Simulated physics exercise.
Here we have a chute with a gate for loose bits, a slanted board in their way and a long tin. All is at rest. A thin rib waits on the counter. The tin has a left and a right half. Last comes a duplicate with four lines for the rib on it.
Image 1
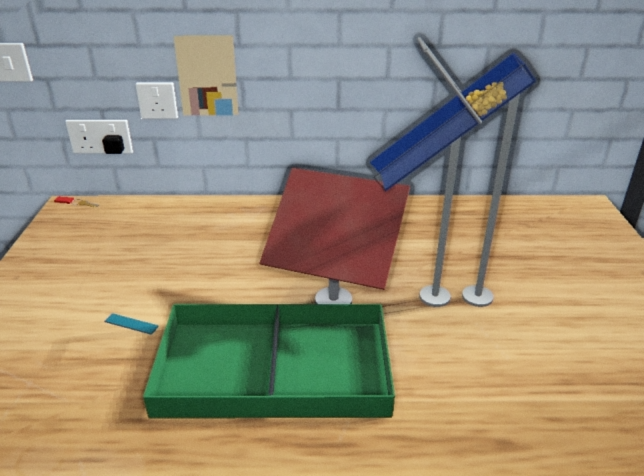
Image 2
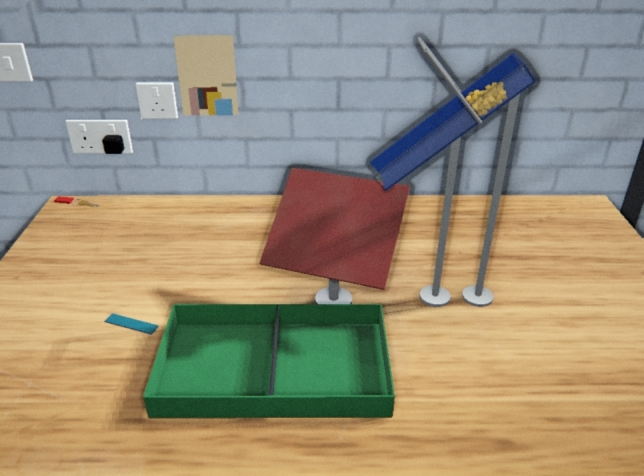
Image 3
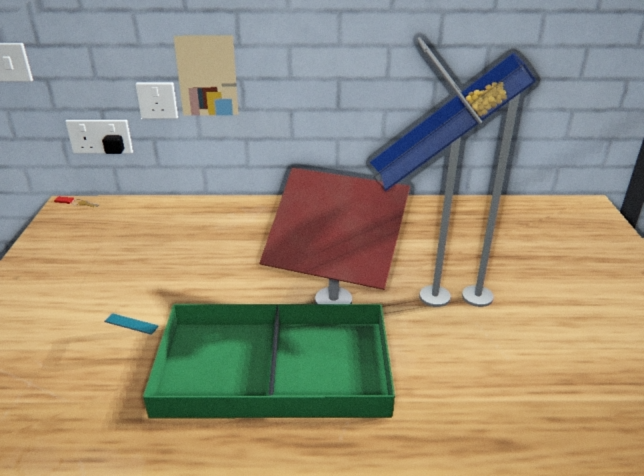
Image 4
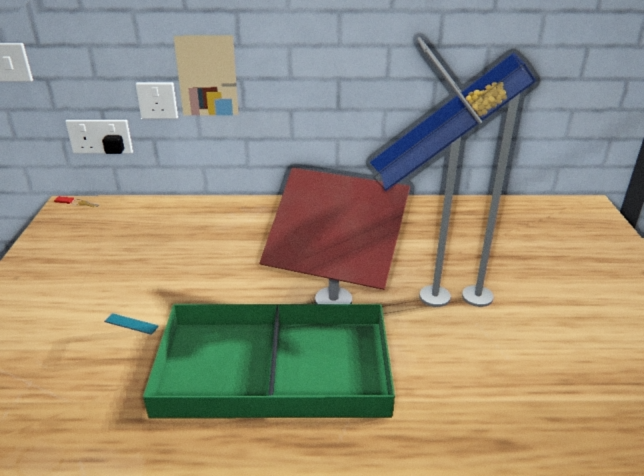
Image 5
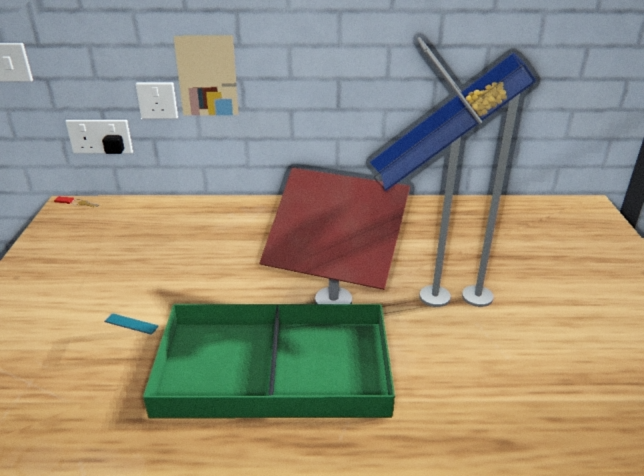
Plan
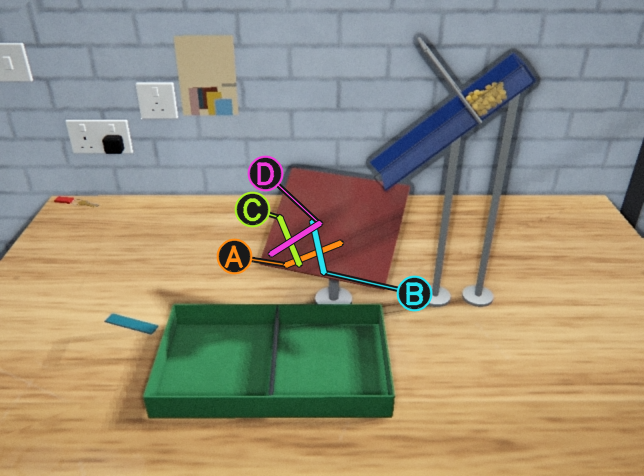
On a wooden counter, yellow bits sit in a blue chute above a green tray, motionless.
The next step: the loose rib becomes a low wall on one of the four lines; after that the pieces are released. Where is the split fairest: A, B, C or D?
Line D does it best.
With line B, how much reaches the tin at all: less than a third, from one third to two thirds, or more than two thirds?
It is more than two thirds.
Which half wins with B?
The right half.
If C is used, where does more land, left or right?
Right.
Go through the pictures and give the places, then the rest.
The first frame shows load behind the gate (484, 100), puffed corn balls; lip of the chute (383, 183), sloping fairly steeply.
The second frame shows middle of the board (335, 224), tilted fairly steeply; middle of its low edge (320, 276); of its high edge (349, 176).
The third frame shows front corners of the tin (144, 397) and (394, 396); front end of its middle wall (269, 396).
The fourth frame shows middle of the load (484, 100); lip (383, 183).
The fifth frame shows middle of the load (484, 100); lip (383, 183).
On the marked copy, line A from (340, 243) to (286, 264); line B from (312, 221) to (323, 272); line C from (279, 217) to (299, 264); line D from (319, 223) to (271, 253).
With A, of what is caught, almost all in the left half, about a tenth in the right.
With B, of what is caught, about a tenth in the left half, almost all in the right.
With C, of what is caught, about a tenth in the left half, the larger part in the right.
With D, of what is caught, roughly two thirds in the left half, roughly a third in the right.
